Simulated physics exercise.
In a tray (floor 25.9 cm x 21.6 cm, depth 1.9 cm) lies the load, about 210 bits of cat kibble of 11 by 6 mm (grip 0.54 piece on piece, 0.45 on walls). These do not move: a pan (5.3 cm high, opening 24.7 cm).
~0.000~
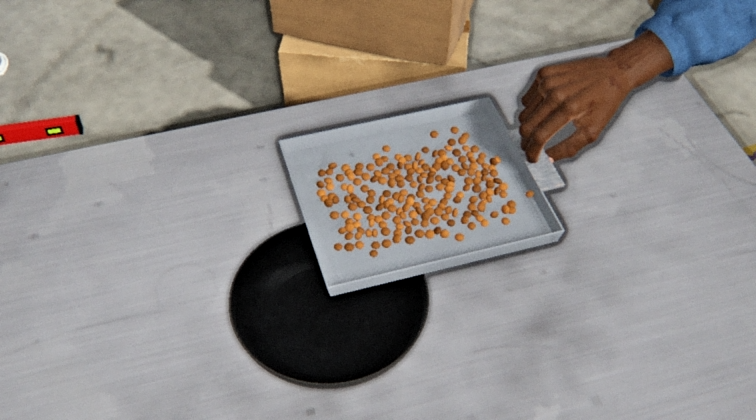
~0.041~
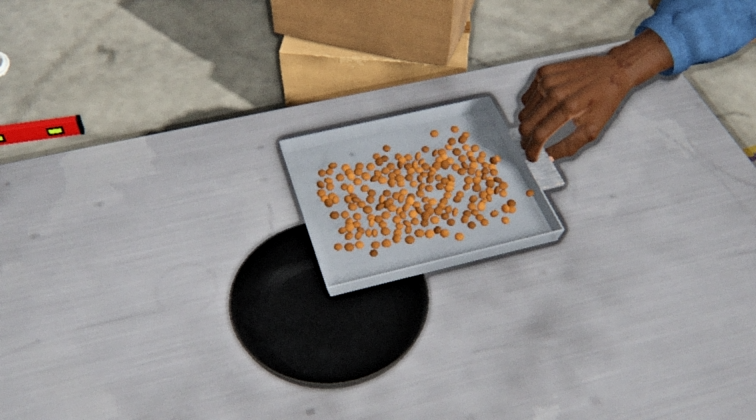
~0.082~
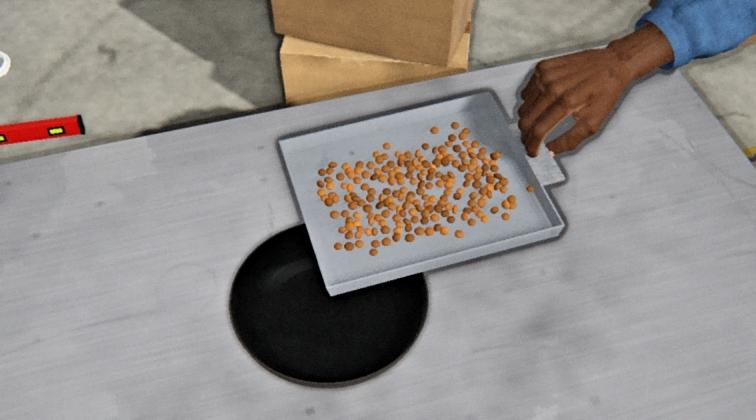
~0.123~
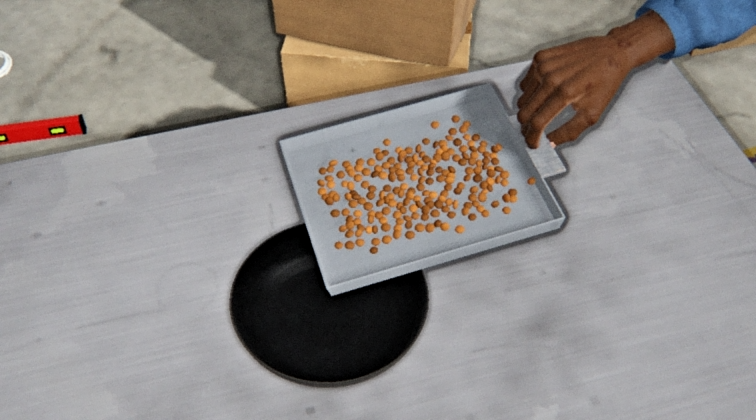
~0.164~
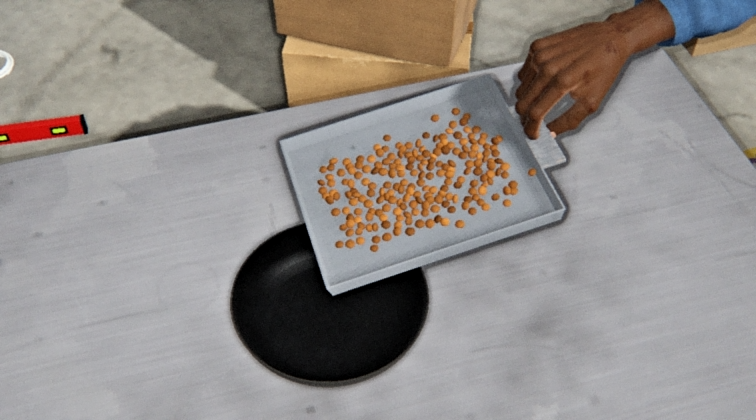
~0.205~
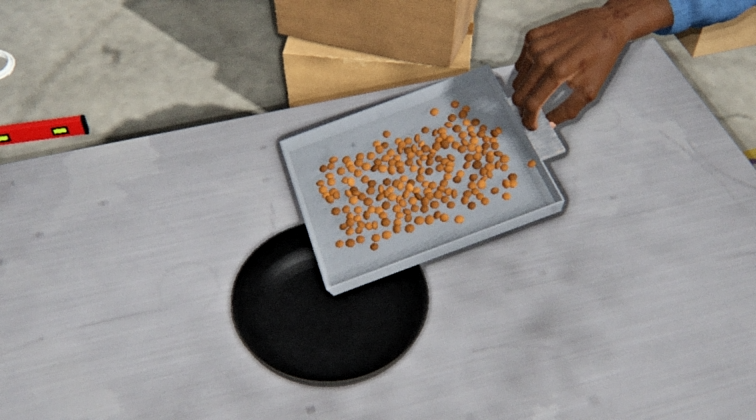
The video shows a hand holding a light grey tray of small orange-brown pieces partly above a round black pan on a grey table, then gradually tilting it slightly toward the left while the pieces stay in place.
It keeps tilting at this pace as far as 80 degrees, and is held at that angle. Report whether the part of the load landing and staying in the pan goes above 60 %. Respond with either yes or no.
Verdict: No.
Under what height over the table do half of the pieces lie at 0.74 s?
Median height: Approx. 22 cm.
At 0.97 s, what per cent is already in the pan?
Near 30 per cent so far.
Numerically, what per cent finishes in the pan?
About 50 percent.
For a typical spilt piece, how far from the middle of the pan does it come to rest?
I'd say close to 30 cm.
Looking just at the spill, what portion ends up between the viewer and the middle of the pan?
Around 60 percent.
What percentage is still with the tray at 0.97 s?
Around 50 per cent of the load still sits with the tray.
Then, at 0.50 s, tilt 39 degrees; tray 100 %; middle of all pieces on or above the table near (390, 157).
Then, at 0.74 s, tilt 60 degrees; tray 100 %; middle of all pieces on or above the table near (321, 208).
After 0.97 s, tilt 79 degrees; pan 30 %, tray 50 %, in the air 15 %; middle of all pieces on or above the table near (296, 264).
After 1.18 s, tilt 80 degrees; pan 45 %, outside 5 %, tray 45 %, in the air 5 %; middle of all pieces on or above the table near (303, 277).
At rest (1.9 s), pan 50 %, outside 5 %, tray 45 %.
